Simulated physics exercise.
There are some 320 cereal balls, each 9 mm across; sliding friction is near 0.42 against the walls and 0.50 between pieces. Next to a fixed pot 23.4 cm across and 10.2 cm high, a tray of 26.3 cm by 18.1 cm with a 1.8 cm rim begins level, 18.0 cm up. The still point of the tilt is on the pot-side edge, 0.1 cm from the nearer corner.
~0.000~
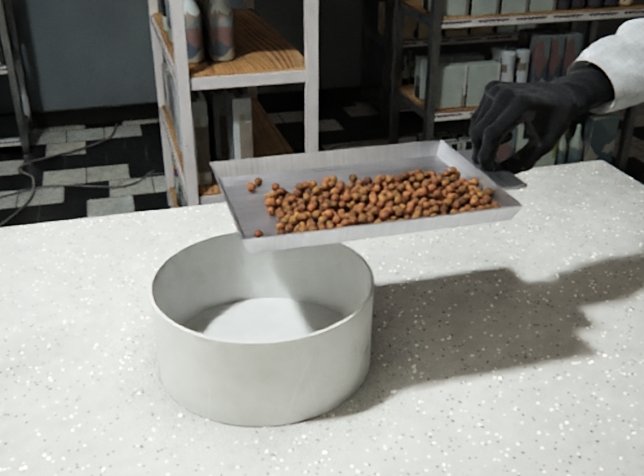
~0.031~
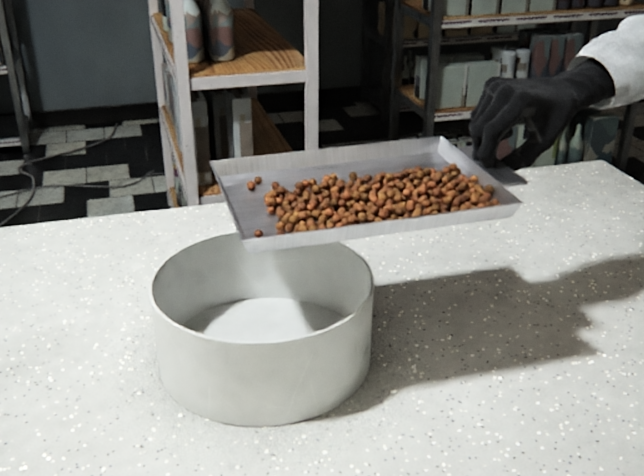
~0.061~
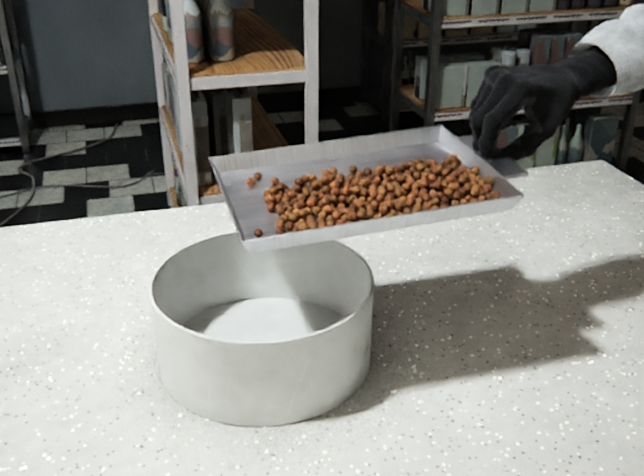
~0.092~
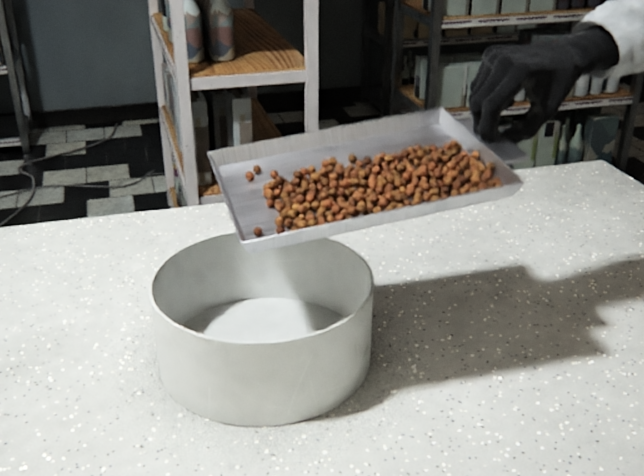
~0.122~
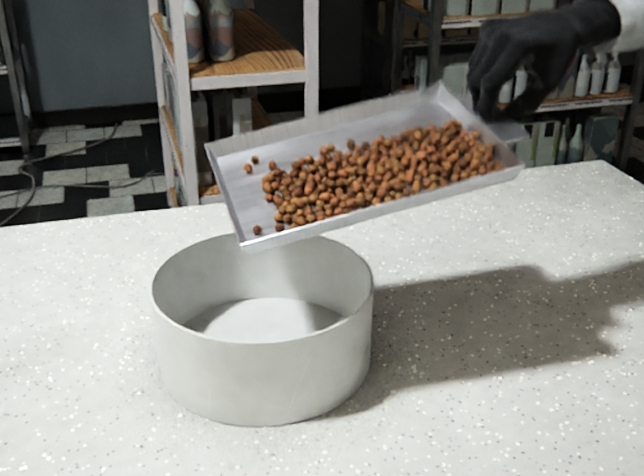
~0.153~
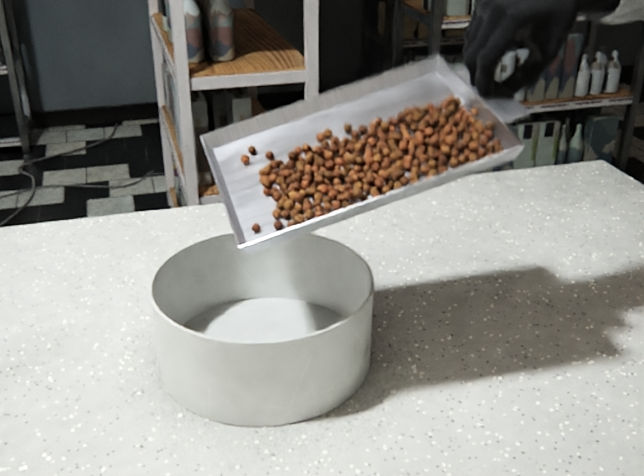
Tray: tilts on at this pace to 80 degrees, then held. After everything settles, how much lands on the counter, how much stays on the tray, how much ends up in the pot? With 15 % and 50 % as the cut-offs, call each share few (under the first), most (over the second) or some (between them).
My estimate: Counter: Most, left on the tray: Few, pot: Few.
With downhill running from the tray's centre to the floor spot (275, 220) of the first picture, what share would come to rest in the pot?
Estimate: Near 15 per cent.
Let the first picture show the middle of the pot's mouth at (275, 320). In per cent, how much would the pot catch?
With the pot there, close to 55 per cent.
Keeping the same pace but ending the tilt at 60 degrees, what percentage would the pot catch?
You'd end up with some 5 % in the pot.
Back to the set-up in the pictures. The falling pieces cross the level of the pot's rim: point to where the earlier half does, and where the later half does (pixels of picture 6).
The first half passes near (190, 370) and the second half near (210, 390).
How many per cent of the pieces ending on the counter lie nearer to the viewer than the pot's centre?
100 %.
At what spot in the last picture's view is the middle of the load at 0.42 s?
At that time the load is centred around (288, 157).
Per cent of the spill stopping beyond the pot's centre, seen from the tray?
It comes to near 100 percent.
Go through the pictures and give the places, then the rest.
Tray tilt 0 degrees, front corners at (249, 236) and (513, 203); middle of the pieces at (381, 203); pot at (263, 278), in the first picture.
Tray tilt 1 degrees, front corners at (249, 236) and (513, 201); middle of the pieces at (381, 201), in the second picture.
Tray tilt 3 degrees, front corners at (248, 236) and (513, 193), lowest corner left front; middle of the pieces at (381, 196), in the third picture.
Tray tilt 7 degrees, front corners at (248, 237) and (514, 180), lowest corner left front; middle of the pieces at (381, 186), in the fourth picture.
Tray tilt 13 degrees, front corners at (246, 238) and (514, 163), lowest corner left front; middle of the pieces at (380, 174), in the fifth picture.
Tray tilt 19 degrees, front corners at (245, 239) and (514, 144), lowest corner left front; middle of the pieces at (377, 160); pot at (263, 278). Its pace works out near 205 degrees a second, in the sixth picture.
Then, at 0.31 s, tilt 51 degrees; the tray holds 100 %, the pot 0 %.
After 0.42 s, tilt 73 degrees; the tray holds 100 %, the pot 0 %.
After 0.66 s, tilt 80 degrees; the tray holds 5 %, the pot 0 %.
In the end, at 1.8 s, counter 100 %, tray 0 %, pot 0 %.
